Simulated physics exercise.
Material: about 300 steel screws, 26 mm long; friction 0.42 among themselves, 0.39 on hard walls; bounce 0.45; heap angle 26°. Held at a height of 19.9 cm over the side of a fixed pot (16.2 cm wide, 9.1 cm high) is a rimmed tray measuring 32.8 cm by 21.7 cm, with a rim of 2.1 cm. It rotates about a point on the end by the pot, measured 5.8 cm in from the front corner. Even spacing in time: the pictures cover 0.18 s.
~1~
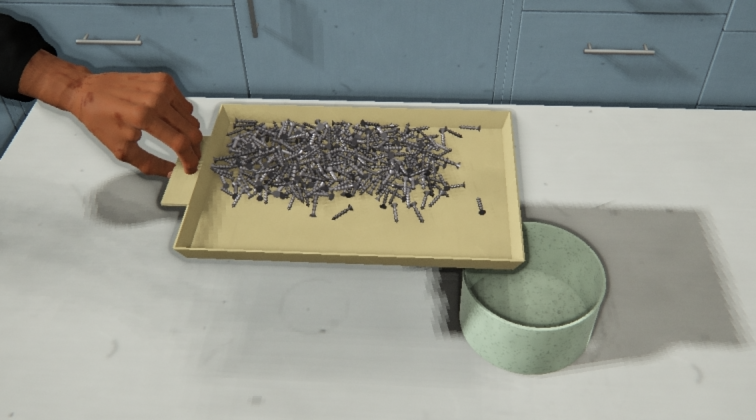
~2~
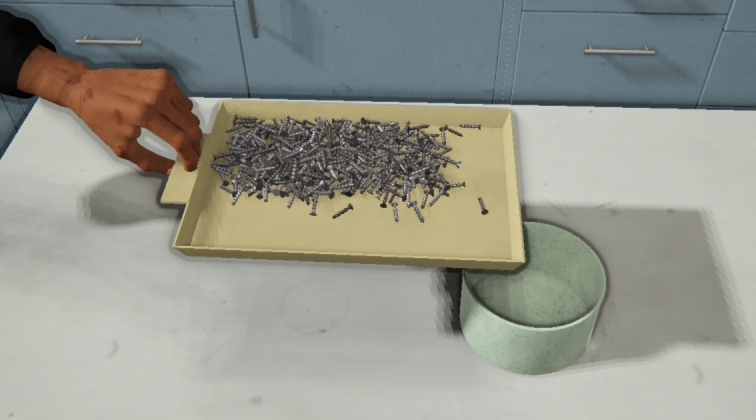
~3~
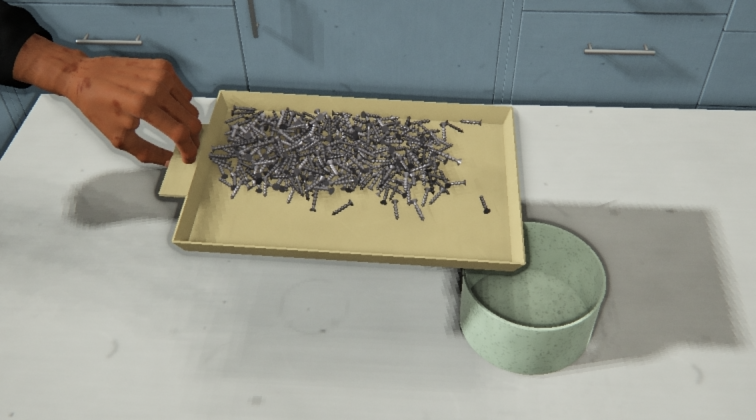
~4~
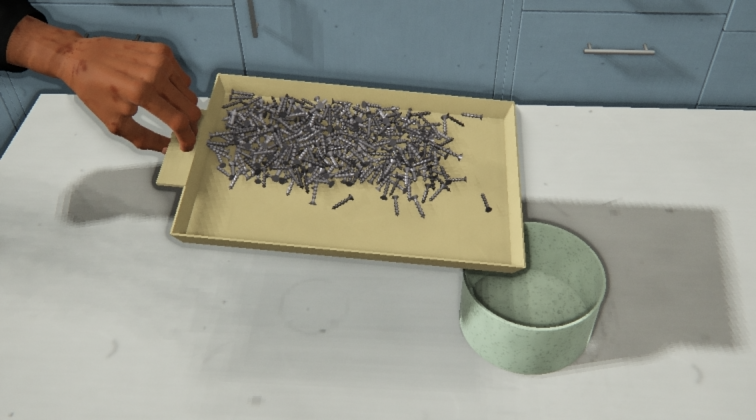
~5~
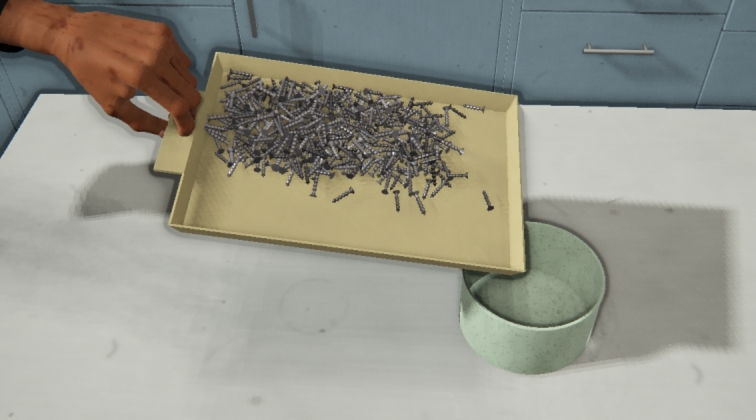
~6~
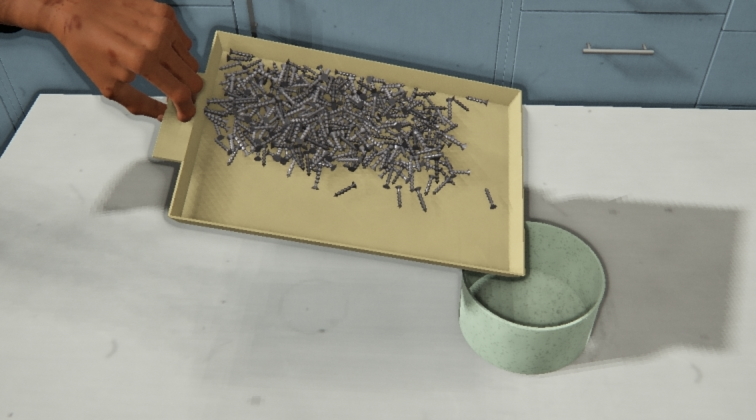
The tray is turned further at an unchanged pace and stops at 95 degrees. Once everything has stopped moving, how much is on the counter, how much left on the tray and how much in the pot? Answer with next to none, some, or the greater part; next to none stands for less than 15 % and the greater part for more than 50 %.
Counter: The greater part; tray: Next to none; pot: Next to none.
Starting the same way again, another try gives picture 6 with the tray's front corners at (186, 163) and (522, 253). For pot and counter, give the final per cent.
Pot 30; counter 70.
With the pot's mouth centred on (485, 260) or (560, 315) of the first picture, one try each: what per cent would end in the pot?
The shares would be near 0 and 45 per cent respectively.
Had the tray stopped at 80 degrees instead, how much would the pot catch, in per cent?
Share in the pot: Around 0 %.
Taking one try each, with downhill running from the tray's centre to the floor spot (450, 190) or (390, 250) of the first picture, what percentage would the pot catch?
That would be close to 40 per cent, then close to 0 per cent.
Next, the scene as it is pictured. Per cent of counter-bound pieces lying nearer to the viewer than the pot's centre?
About 100 percent of the spill.
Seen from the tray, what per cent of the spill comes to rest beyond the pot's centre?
I'd put it close to 70 per cent.
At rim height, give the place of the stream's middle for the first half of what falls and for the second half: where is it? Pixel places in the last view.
Around (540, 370), then around (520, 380).
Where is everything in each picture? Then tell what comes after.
The first picture shows tray tilt 0 degrees, front corners at (183, 243) and (516, 254); middle of the pieces at (335, 161); pot at (534, 272).
The second picture shows tray tilt 1 degrees, front corners at (183, 241) and (516, 255); middle of the pieces at (335, 159).
The third picture shows tray tilt 3 degrees, front corners at (182, 236) and (517, 257), lowest corner right front; middle of the pieces at (335, 154).
The fourth picture shows tray tilt 8 degrees, front corners at (180, 228) and (517, 260), lowest corner right front; middle of the pieces at (335, 144).
The fifth picture shows tray tilt 13 degrees, front corners at (179, 219) and (517, 263), lowest corner right front; middle of the pieces at (335, 133).
The sixth picture shows tray tilt 19 degrees, front corners at (179, 211) and (517, 267), lowest corner right front; middle of the pieces at (337, 122); pot at (533, 272).
Then, 0.25 s after the last picture, tilt 57 degrees; the tray holds 100 %, the pot 0 %.
Then, 0.42 s after the last picture, tilt 83 degrees; the tray holds 70 %, the pot 0 %.
Then, 0.71 s after the last picture, tilt 95 degrees; the tray holds 0 %, the pot 5 %.
In the end, counter 95 %, tray 0 %, pot 5 %.
